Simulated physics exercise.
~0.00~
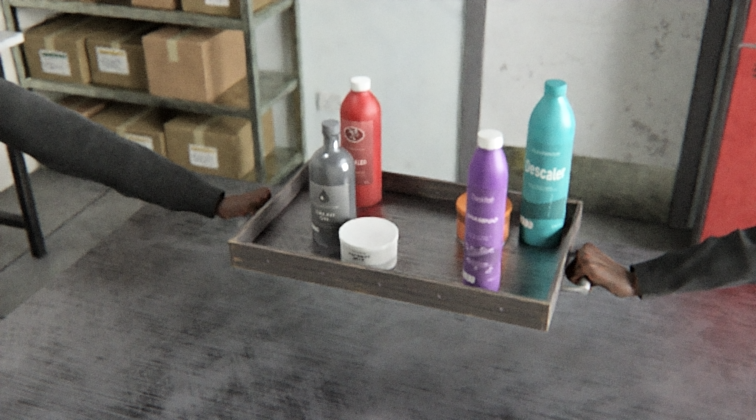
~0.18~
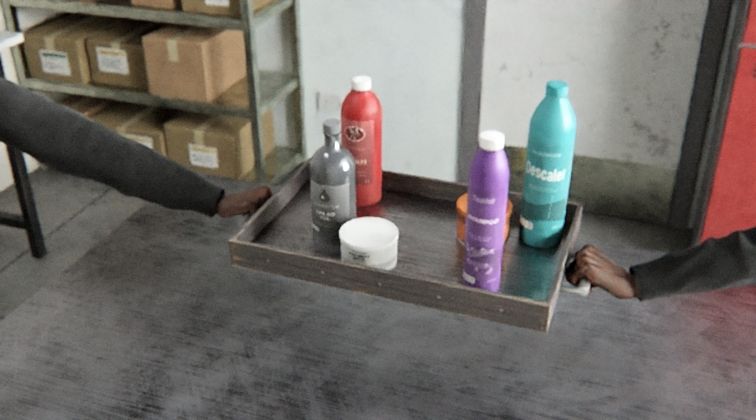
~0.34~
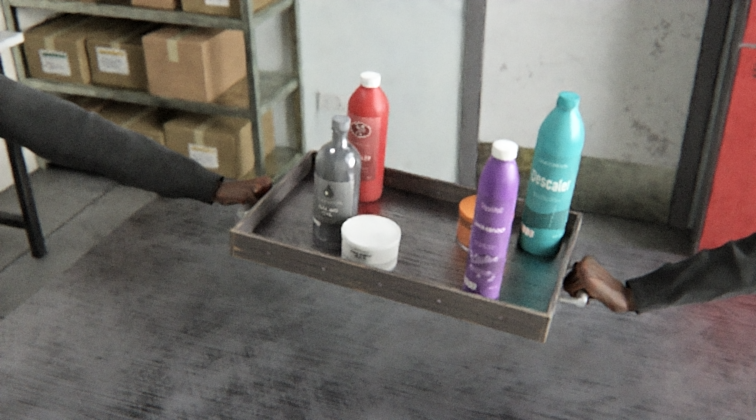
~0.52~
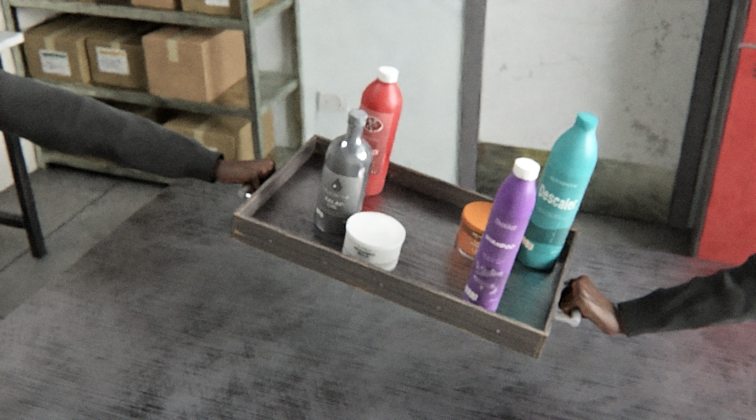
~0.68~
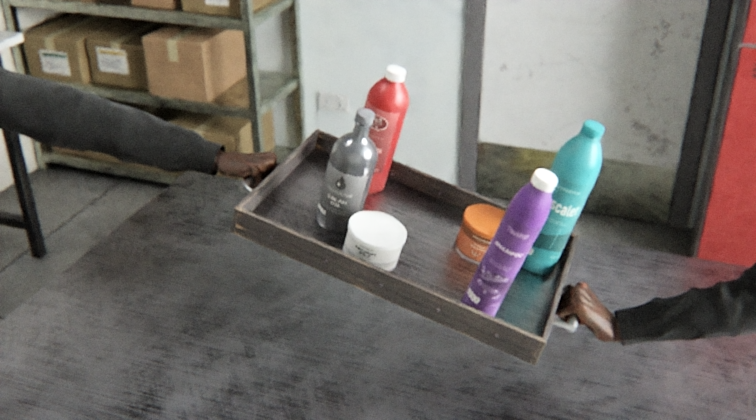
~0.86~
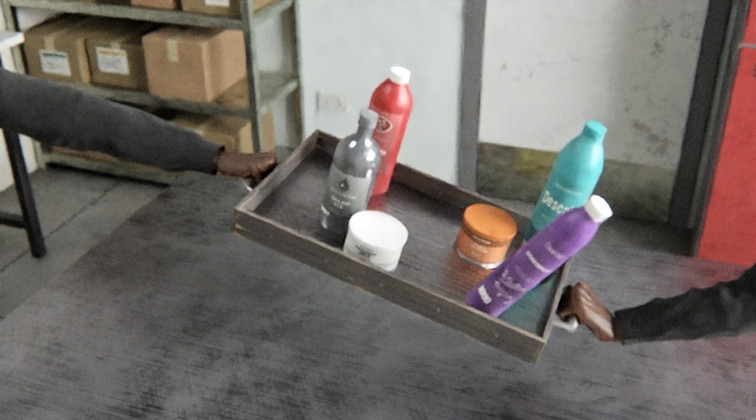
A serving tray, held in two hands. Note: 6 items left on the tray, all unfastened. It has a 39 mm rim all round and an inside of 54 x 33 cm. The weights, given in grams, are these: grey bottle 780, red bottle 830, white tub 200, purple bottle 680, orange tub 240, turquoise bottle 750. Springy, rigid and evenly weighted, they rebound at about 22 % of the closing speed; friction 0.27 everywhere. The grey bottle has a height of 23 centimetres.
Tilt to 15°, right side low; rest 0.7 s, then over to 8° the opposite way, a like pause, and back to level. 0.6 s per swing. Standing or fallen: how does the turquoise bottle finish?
Standing.
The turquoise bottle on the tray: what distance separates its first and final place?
Roughly 1 centimetres.
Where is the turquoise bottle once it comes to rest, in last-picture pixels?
It comes to a stop close to (555, 164).
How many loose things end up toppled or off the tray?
In total, 1.
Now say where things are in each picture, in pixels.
The first picture shows tray level; turquoise bottle (548, 164); grey bottle (333, 181).
The second picture shows tray level; white tub (369, 247); purple bottle (486, 218).
The third picture shows tray at 5°, right edge down; grey bottle (338, 177).
The fourth picture shows tray at 12°, right edge down; red bottle (376, 130); white tub (373, 242).
The fifth picture shows tray at 15°, right edge down; purple bottle (509, 247) tipped 4° from how it sat; orange tub (485, 235).
The sixth picture shows tray at 15°, right edge down; turquoise bottle (564, 198); grey bottle (355, 170).
After 1.16 s, tray at 15°, right edge down; purple bottle now off the tray; red bottle slid 2 cm; grey bottle slid 2 cm.
After 1.66 s, tray at 6°, right edge down; red bottle slid 4 cm; grey bottle slid 3 cm.
After 1.96 s, tray at 8°, left edge down; red bottle slid 4 cm; grey bottle slid 3 cm.
At rest (3.7 s), off the tray and tipped over, purple bottle; the other 5 in place, give or take 5 cm. Seen from the same camera at the end, turquoise bottle near (554, 165).
